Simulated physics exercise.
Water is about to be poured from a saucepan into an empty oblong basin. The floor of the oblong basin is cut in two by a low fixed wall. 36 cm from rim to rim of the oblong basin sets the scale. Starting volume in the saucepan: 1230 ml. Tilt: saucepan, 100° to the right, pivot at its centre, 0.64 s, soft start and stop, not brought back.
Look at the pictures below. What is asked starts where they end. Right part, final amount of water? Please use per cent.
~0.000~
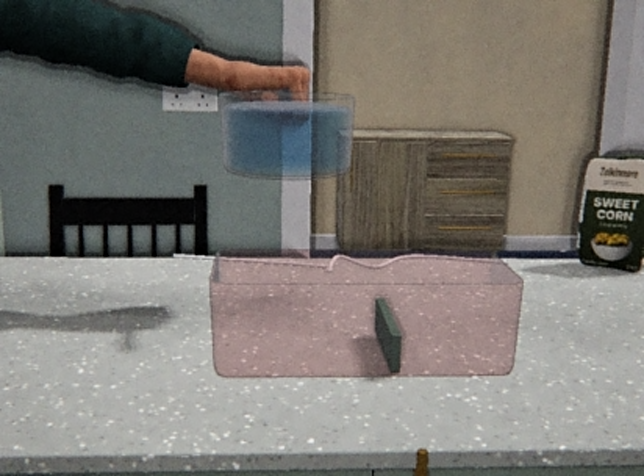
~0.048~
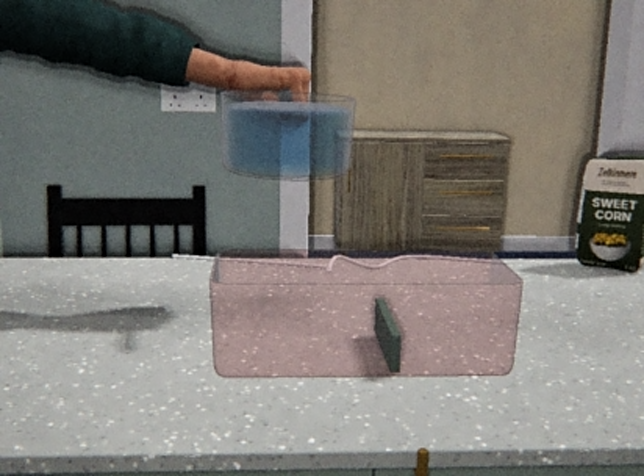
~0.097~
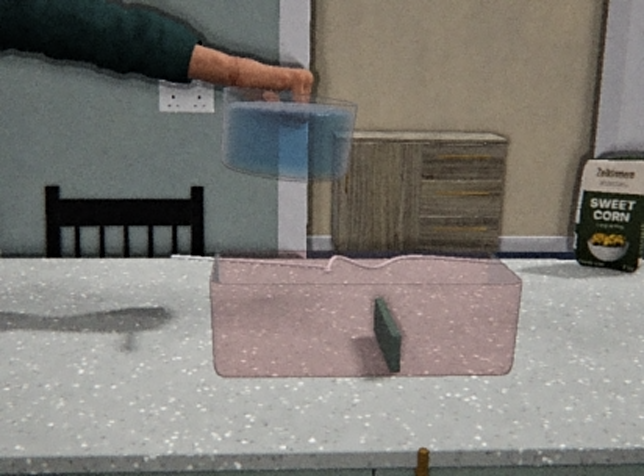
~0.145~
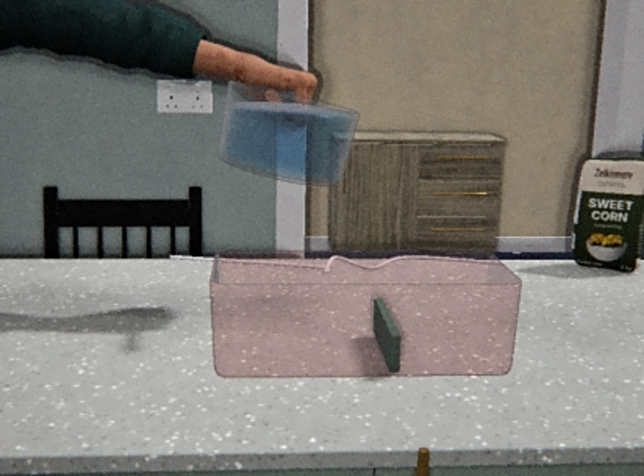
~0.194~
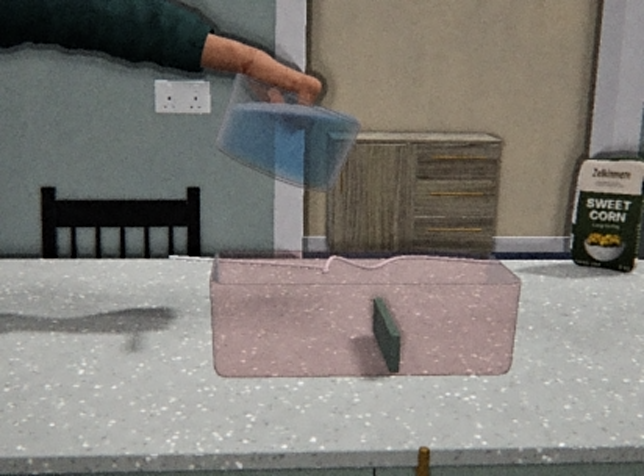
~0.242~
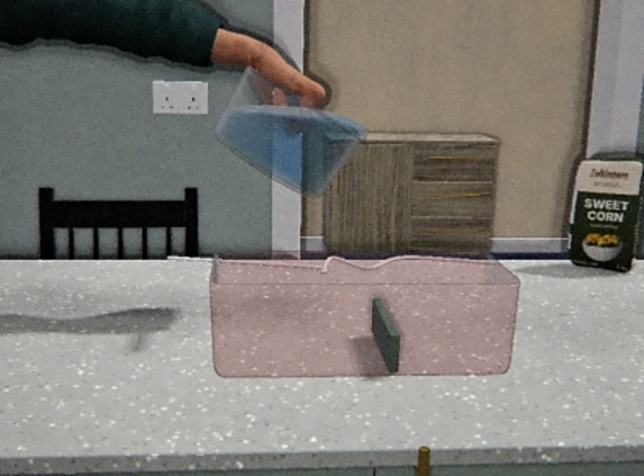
52 per cent.
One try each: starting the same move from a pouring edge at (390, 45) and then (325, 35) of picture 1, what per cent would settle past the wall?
Respectively 75 and 45 %.
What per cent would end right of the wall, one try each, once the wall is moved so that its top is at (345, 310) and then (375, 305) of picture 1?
90 per cent first, 75 per cent second.
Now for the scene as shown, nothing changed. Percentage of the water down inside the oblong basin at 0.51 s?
20 %, more or less.
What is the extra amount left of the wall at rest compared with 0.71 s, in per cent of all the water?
Around 28 per cent.
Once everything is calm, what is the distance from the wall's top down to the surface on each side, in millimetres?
Left 28 mm, right 14 mm.
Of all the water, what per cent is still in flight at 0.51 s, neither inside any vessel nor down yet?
My guess is roughly 42 %.
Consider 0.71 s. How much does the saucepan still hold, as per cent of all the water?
I'd say some 10 per cent remains.
Then, 0.51 s in, the tilt is 90° and 37 per cent is still to pour, 1 is left of the wall and 20 right of it.
Then, 0.71 s in, the tilt is 100° and 9 per cent is still to pour, 17 is left of the wall and 61 right of it.
Then, 0.92 s in, the tilt is 100° and 2 per cent is still to pour, 34 is left of the wall and 54 right of it.
Then, 1.14 s in, the tilt is 100° and 0 per cent is still to pour, 43 is left of the wall and 54 right of it.
Finally, 46 per cent lies left of the wall, 52 right of it and 2 outside.
